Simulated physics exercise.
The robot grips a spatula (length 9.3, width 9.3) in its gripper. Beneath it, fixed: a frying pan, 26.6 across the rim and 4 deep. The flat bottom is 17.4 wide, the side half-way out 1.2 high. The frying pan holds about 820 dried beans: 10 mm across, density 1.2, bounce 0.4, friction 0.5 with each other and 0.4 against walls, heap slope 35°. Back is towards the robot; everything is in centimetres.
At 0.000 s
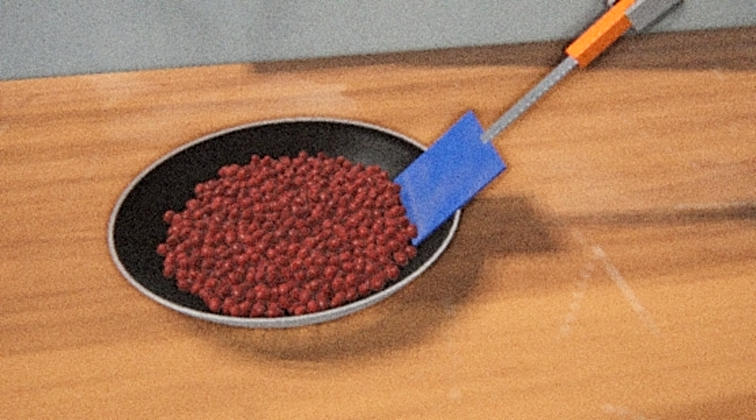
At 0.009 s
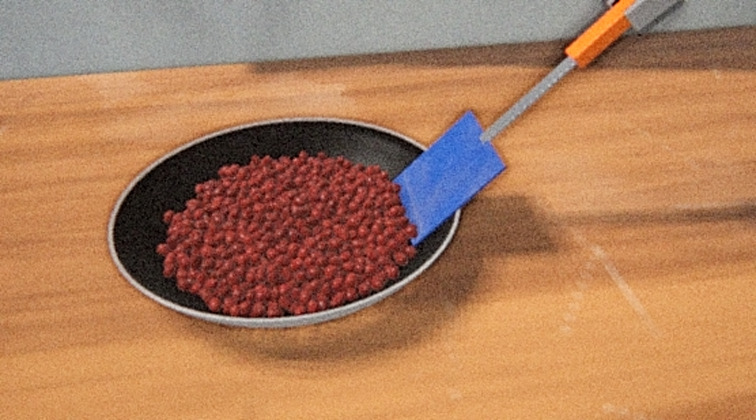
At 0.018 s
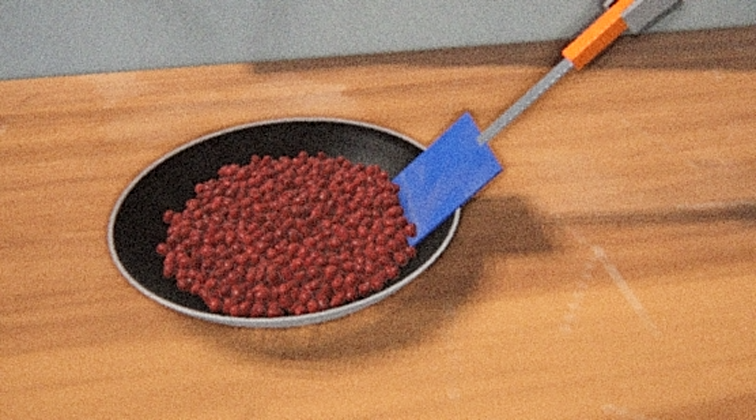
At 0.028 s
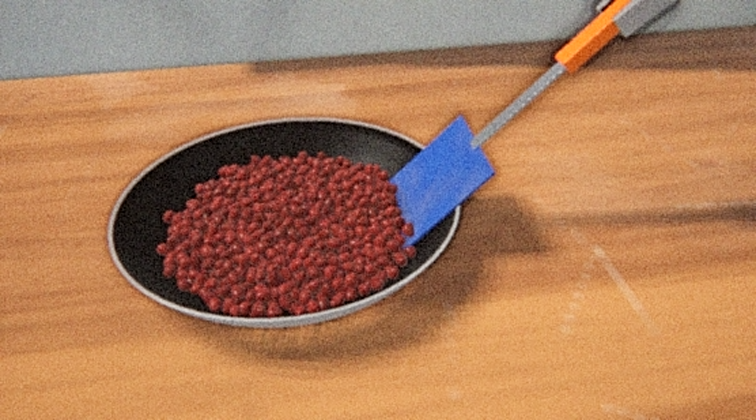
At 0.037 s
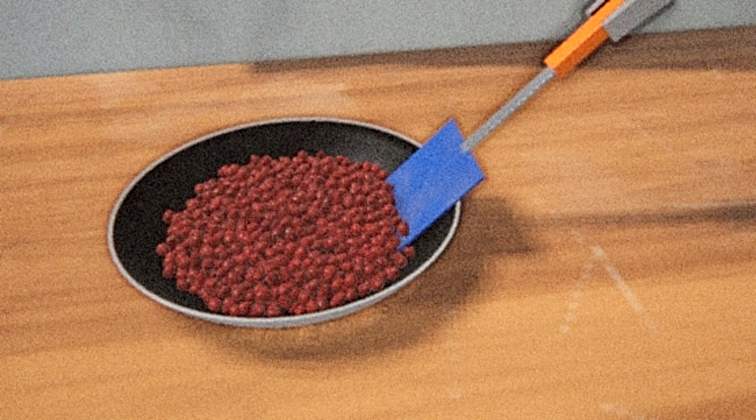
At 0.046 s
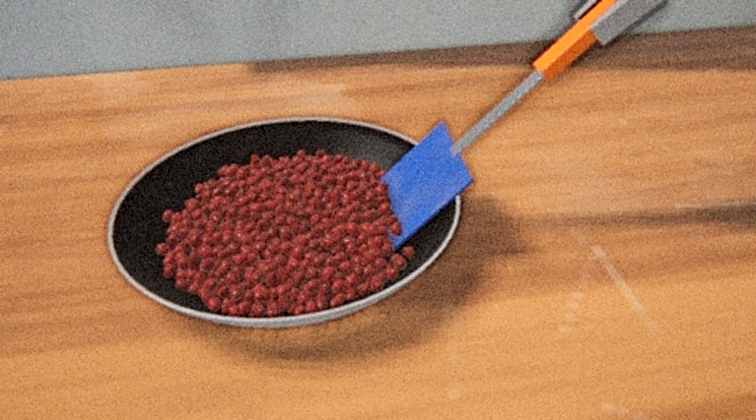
A blue spatula with an orange and grey handle, held at the upper right, slides slightly left and down against a heap of dark red beans in a black frying pan, nudging the nearest ones while the pan stays still.
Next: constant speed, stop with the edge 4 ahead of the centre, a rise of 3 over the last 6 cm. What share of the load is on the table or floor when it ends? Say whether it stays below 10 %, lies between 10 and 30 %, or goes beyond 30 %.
It stays below 10 %.
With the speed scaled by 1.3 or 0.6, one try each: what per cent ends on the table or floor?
Around 15 per cent, then around 0 per cent, would end on the table or floor.
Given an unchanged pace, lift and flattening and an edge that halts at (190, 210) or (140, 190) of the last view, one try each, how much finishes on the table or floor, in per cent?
Roughly 25 and 40 per cent.
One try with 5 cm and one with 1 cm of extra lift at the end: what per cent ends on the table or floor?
First try about 10 %, second try about 0 %.
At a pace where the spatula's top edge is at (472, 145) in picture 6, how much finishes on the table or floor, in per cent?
Share: Roughly 0 %.
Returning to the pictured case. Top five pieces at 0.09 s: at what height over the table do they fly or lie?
Roughly 5 centimetres.
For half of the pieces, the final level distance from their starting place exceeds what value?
Some 3 cm.
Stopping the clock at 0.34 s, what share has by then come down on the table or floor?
Fraction noted: Close to 5 per cent.
After 0.09 s, sloping 44°, highest piece 6 above the table; 823 in the frying pan.
After 0.12 s, sloping 44°, highest piece 7 above the table; 822 in the frying pan, 1 on the blade or in flight.
After 0.34 s, sloping 44°, highest piece 6 above the table; 771 in the frying pan, 48 on the table or floor, 4 on the blade or in flight.
After 1.39 s, sloping 44°, highest piece 5 above the table; 771 in the frying pan, 52 on the table or floor.
In the end, 771 in the frying pan, 52 on the table or floor. That is 6 % on the table or floor.
